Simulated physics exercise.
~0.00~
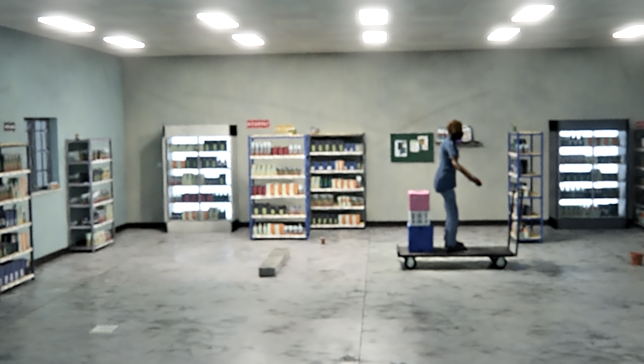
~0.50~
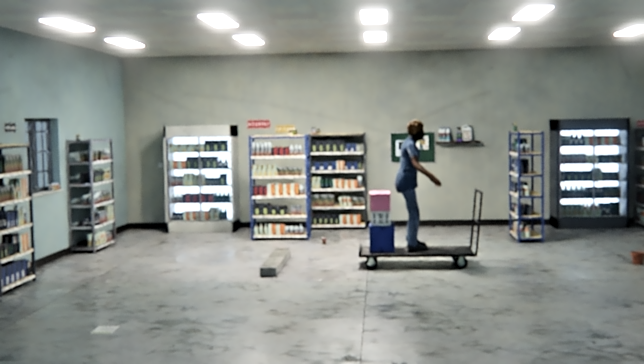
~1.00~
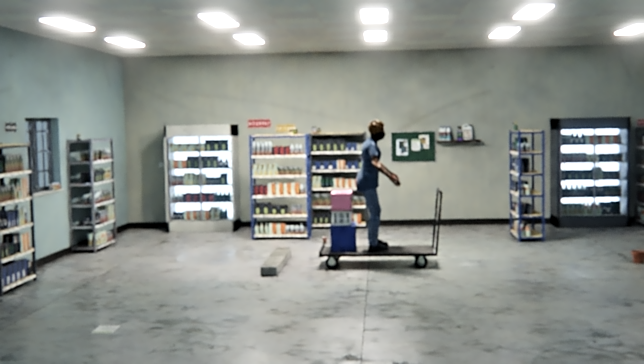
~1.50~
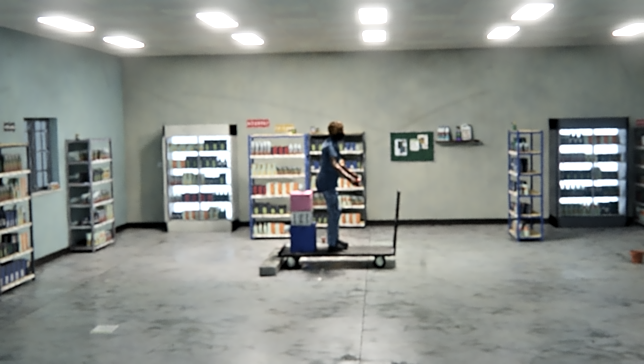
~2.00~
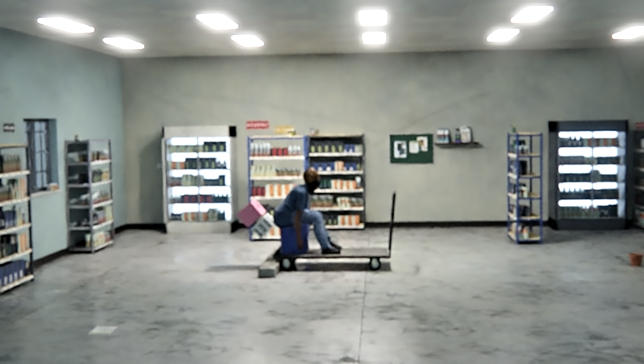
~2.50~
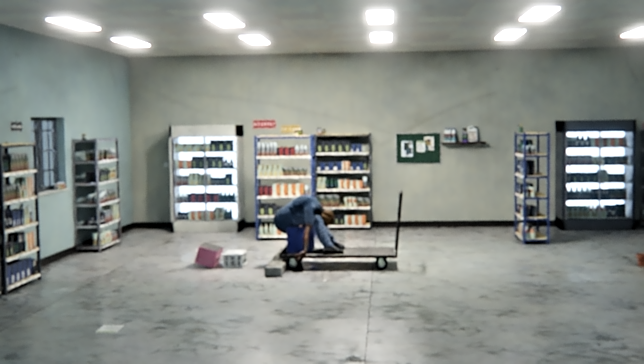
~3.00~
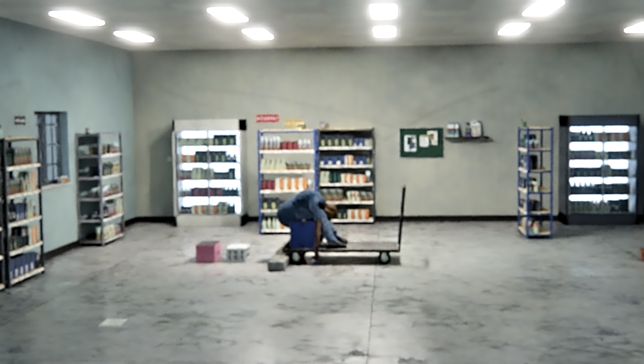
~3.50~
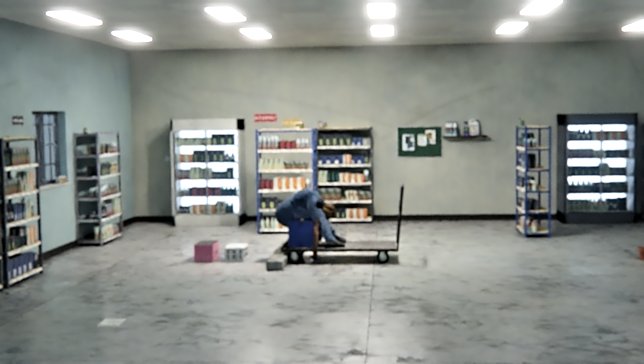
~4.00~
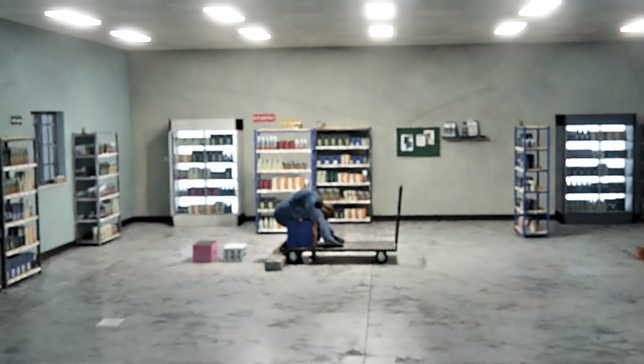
A trolley rolls left into a low step, tossing two boxes off while its rider slumps aboard.
